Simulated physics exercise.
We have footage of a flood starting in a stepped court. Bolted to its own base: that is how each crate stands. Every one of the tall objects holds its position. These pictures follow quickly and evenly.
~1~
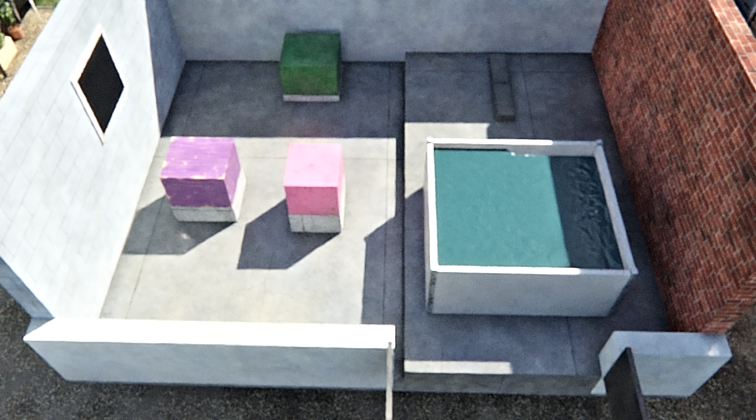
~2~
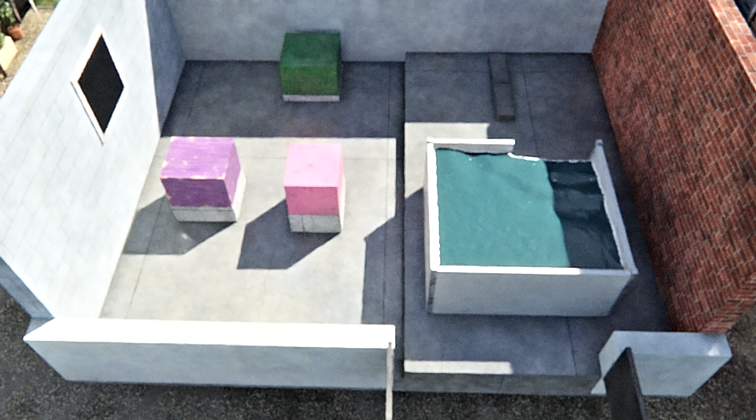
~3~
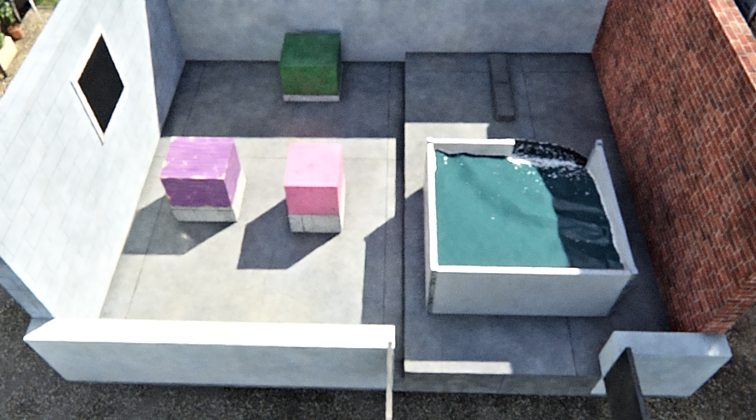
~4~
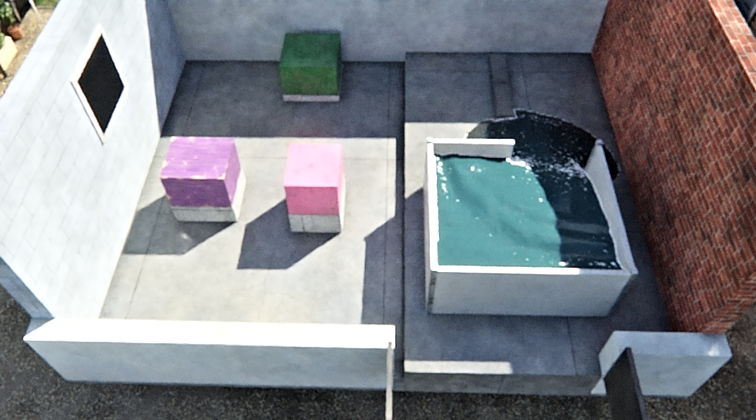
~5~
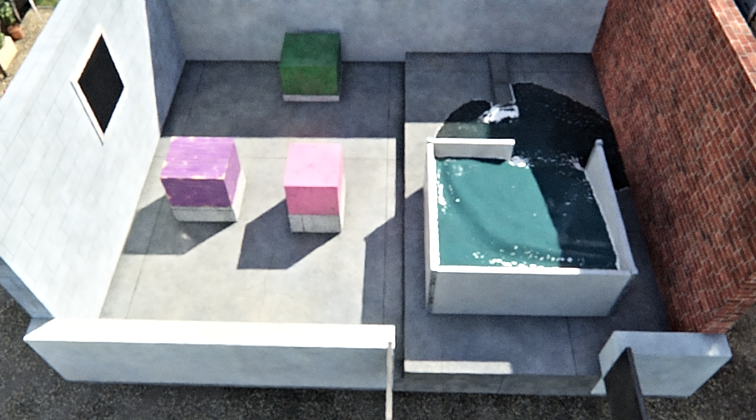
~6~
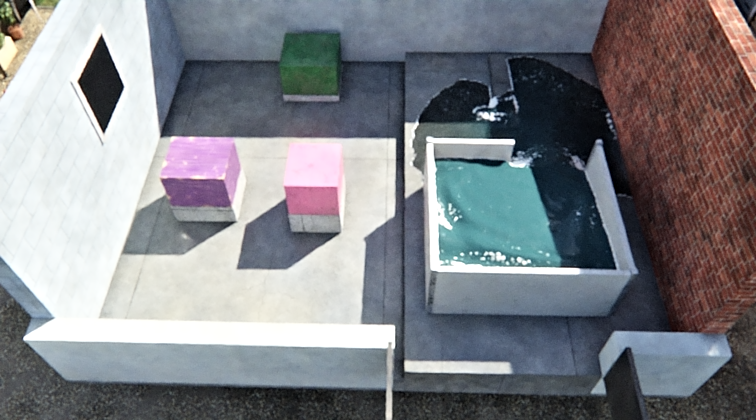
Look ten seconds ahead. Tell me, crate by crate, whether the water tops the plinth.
In order: The purple crate doesn't get caught by the water, the green crate gets caught by the water, the pink crate doesn't get caught by the water.
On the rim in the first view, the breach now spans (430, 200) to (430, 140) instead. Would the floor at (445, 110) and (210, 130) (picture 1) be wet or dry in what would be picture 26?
First spot unflooded, second spot swamped.
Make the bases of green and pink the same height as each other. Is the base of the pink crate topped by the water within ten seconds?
The pink crate gets flooded.
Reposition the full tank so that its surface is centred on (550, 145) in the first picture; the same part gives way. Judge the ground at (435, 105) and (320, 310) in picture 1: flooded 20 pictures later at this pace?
First point soaked, second point untouched.
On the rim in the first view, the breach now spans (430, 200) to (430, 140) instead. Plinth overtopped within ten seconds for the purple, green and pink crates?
Purple: Clear, green: Flooded, pink: Flooded.
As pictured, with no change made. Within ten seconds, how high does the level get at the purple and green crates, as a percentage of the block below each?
Roughly 70 per cent for the first, 350 per cent for the second.
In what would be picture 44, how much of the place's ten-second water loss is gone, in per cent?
Estimated share: Close to 10 %.
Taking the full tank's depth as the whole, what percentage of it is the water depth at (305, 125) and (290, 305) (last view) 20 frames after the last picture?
4 and 0 %, in that order.
A moment on, water covers 30 % of the floor; the purple crate not reached, the green crate not reached, the pink crate not reached.
Next, water covers 30 % of the floor; the purple crate not reached, the green crate water round its plinth, the pink crate water round its plinth.
Then, water covers 50 % of the floor; the purple crate not reached, the green crate water round its plinth, the pink crate water round its plinth.
Later, water covers 90 % of the floor; the purple crate water round its plinth, the green crate water round its plinth, the pink crate water round its plinth.
In the end, water covers 95 % of the floor; the purple crate stayed above the water, the green crate was topped, the pink crate stayed above the water.
